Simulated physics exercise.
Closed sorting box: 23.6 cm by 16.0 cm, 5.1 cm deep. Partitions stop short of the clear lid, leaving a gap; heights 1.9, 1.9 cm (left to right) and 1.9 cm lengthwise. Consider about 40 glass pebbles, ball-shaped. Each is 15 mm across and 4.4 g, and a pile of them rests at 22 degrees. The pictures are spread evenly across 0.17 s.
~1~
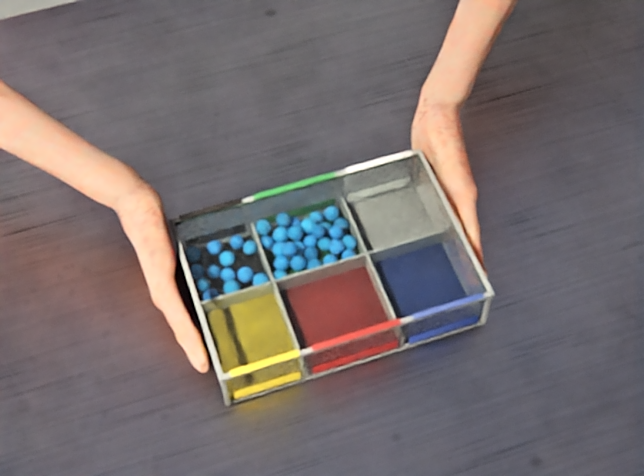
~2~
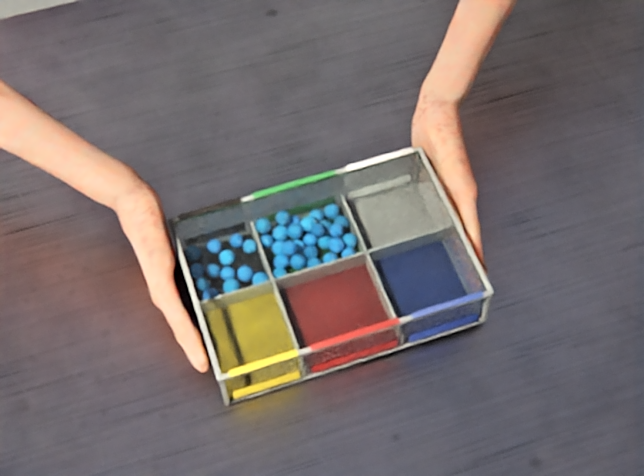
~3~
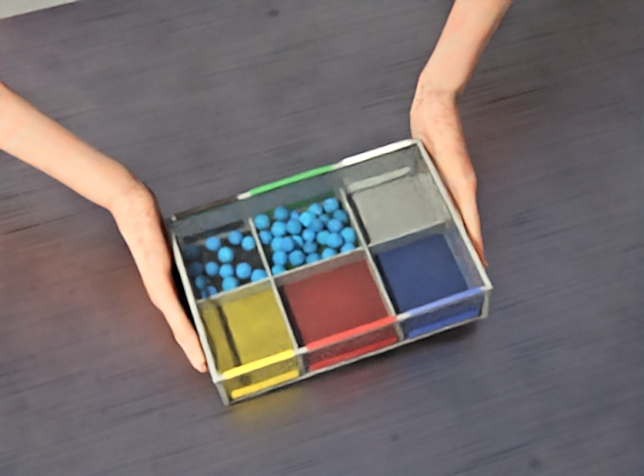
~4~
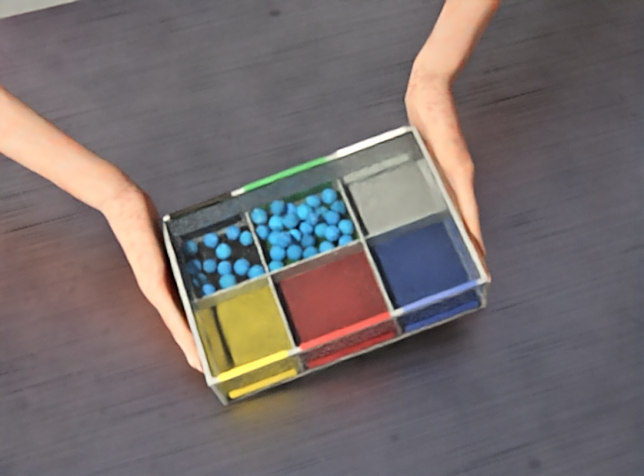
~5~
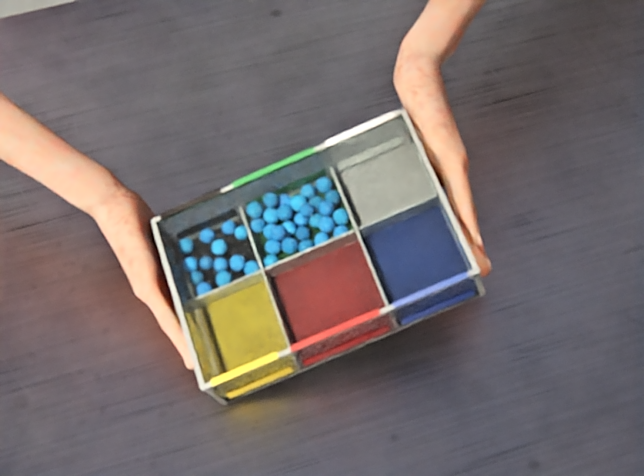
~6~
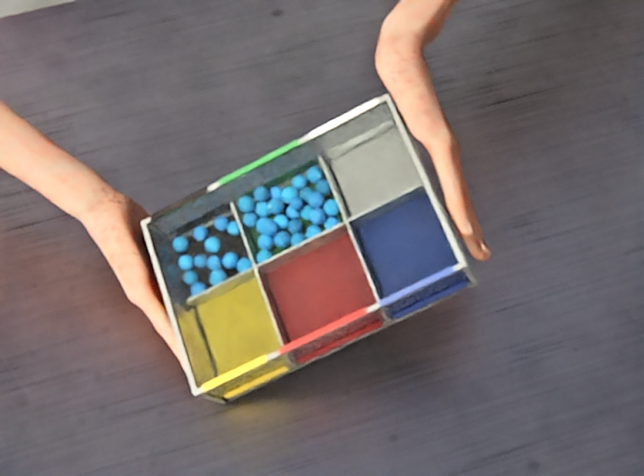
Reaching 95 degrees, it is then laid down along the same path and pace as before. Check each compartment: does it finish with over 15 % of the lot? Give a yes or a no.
Red - no; blue - no; green - no; yellow - yes; white - no; black - yes.
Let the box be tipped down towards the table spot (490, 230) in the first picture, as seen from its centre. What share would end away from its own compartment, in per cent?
Estimate: Some 95 per cent.
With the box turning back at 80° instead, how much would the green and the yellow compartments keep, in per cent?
Result - green at 10 percent, yellow at 45 percent.
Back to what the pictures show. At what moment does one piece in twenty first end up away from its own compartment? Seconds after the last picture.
At about 0.30 s.
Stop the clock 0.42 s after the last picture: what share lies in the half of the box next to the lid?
Estimate: Near 70 per cent.
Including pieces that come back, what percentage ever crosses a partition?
70 %, roughly.
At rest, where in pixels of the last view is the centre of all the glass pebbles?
Centre at rest, approx.: (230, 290) px.
Then, 0.42 s after the last picture, tilt 94 degrees; red 5 %, green 20 %, yellow 15 %, black 60 %.
Then, 0.70 s after the last picture, tilt 37 degrees; yellow 45 %, black 55 %.
Then, 1.08 s after the last picture, tilt 0 degrees; yellow 45 %, black 55 %.
In the end, red 0 %, blue 0 %, green 0 %, yellow 45 %, white 0 %, black 55 %.
